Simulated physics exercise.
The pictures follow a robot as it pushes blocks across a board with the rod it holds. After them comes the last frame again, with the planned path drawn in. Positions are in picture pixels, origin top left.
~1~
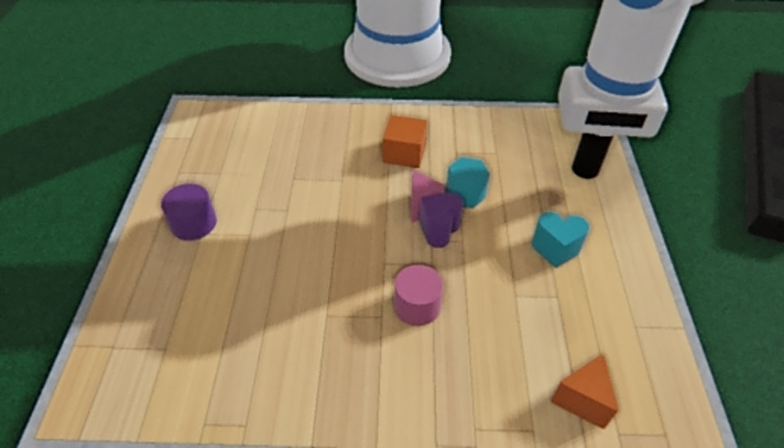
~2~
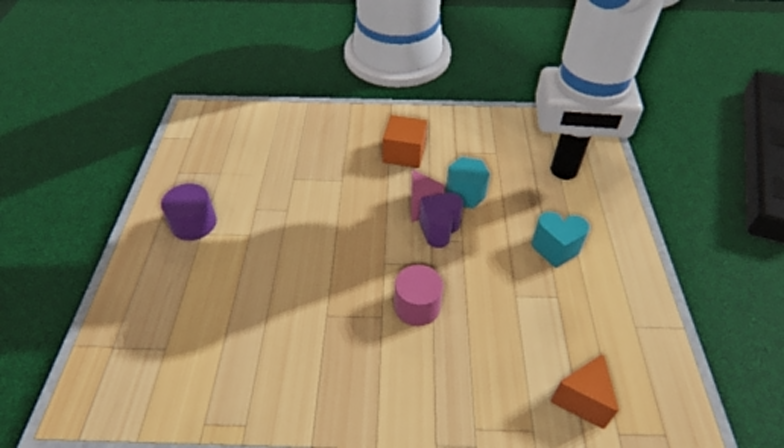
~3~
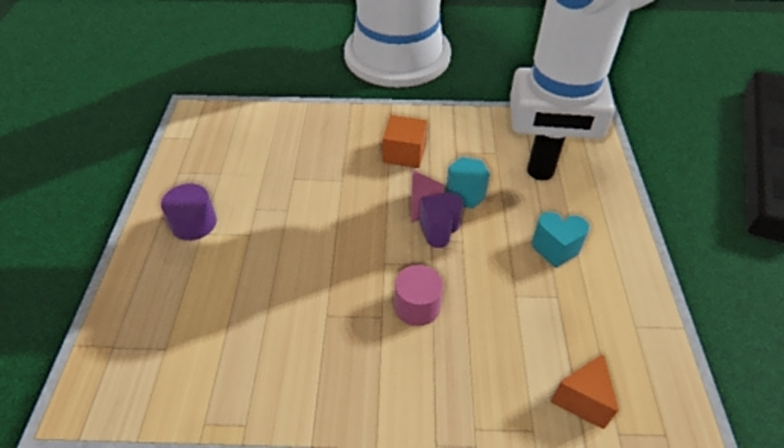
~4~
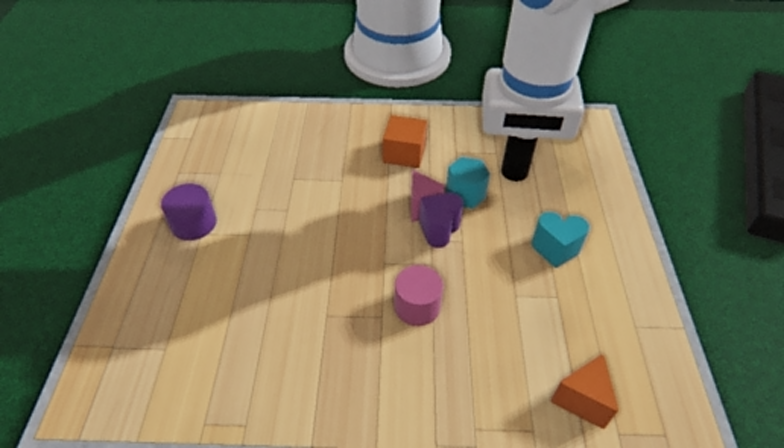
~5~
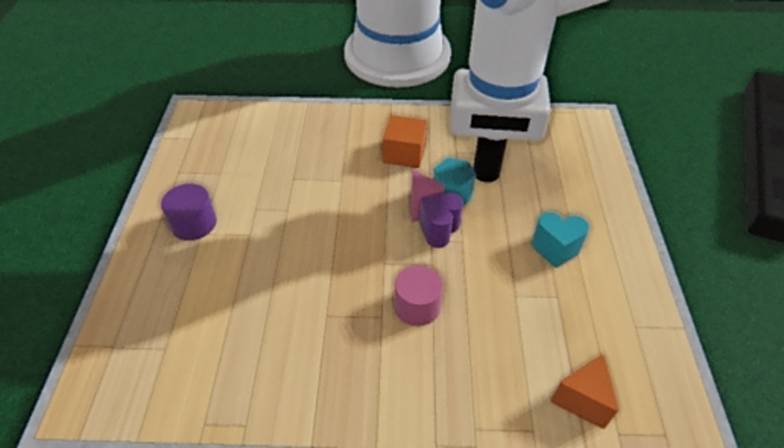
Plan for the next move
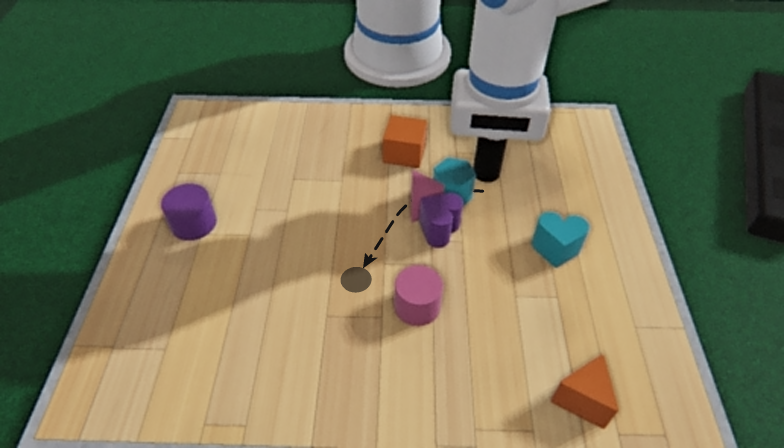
On a wooden board over a green surface, a white robot arm with a black rod moves left past a turquoise heart, then nudges a turquoise block slightly left beside pink and purple blocks, while the orange blocks stay still.
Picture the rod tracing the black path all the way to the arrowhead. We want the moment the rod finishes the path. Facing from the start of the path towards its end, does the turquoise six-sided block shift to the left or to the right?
Over to the right.
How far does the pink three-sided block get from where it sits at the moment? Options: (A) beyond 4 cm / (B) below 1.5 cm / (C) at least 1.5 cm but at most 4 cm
I choose A.
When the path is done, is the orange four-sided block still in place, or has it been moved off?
Stays where it is.
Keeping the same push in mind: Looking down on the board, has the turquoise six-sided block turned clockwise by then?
Short answer: Yes.
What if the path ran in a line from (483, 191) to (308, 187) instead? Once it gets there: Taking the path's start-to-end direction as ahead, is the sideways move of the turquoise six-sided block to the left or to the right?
It is pushed towards the left-hand side.
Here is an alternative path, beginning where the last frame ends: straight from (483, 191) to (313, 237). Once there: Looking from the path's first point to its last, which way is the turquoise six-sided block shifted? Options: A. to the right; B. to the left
A
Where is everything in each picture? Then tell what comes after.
The first picture shows rod tip at (585, 170); block tops, orange four-sided block at (405, 129); pink three-sided block at (423, 184); purple heart at (442, 206); turquoise six-sided block at (469, 170).
The second picture shows rod at (564, 171); blocks unchanged.
The third picture shows rod at (540, 172); blocks unchanged.
The fourth picture shows rod at (515, 172); blocks unchanged.
The fifth picture shows rod at (486, 173); orange four-sided block at (405, 129); pink three-sided block at (423, 184); purple heart at (442, 206); turquoise six-sided block at (455, 171).
Path on the board, from (483, 191) through (423, 195) and (387, 231) to (356, 279).
What follows on the original path. One third of the way, rod at (424, 177); pink three-sided block at (373, 200); turquoise six-sided block at (394, 182), turned 30° anticlockwise.
Two thirds of the way, rod at (386, 215); pink three-sided block at (316, 216), turned 40° clockwise; turquoise six-sided block at (350, 210), turned 15° clockwise.
At the end, rod at (355, 263); orange four-sided block in place; pink three-sided block at (302, 216), turned 55° clockwise; purple heart in place; turquoise six-sided block at (337, 221), turned 50° clockwise.
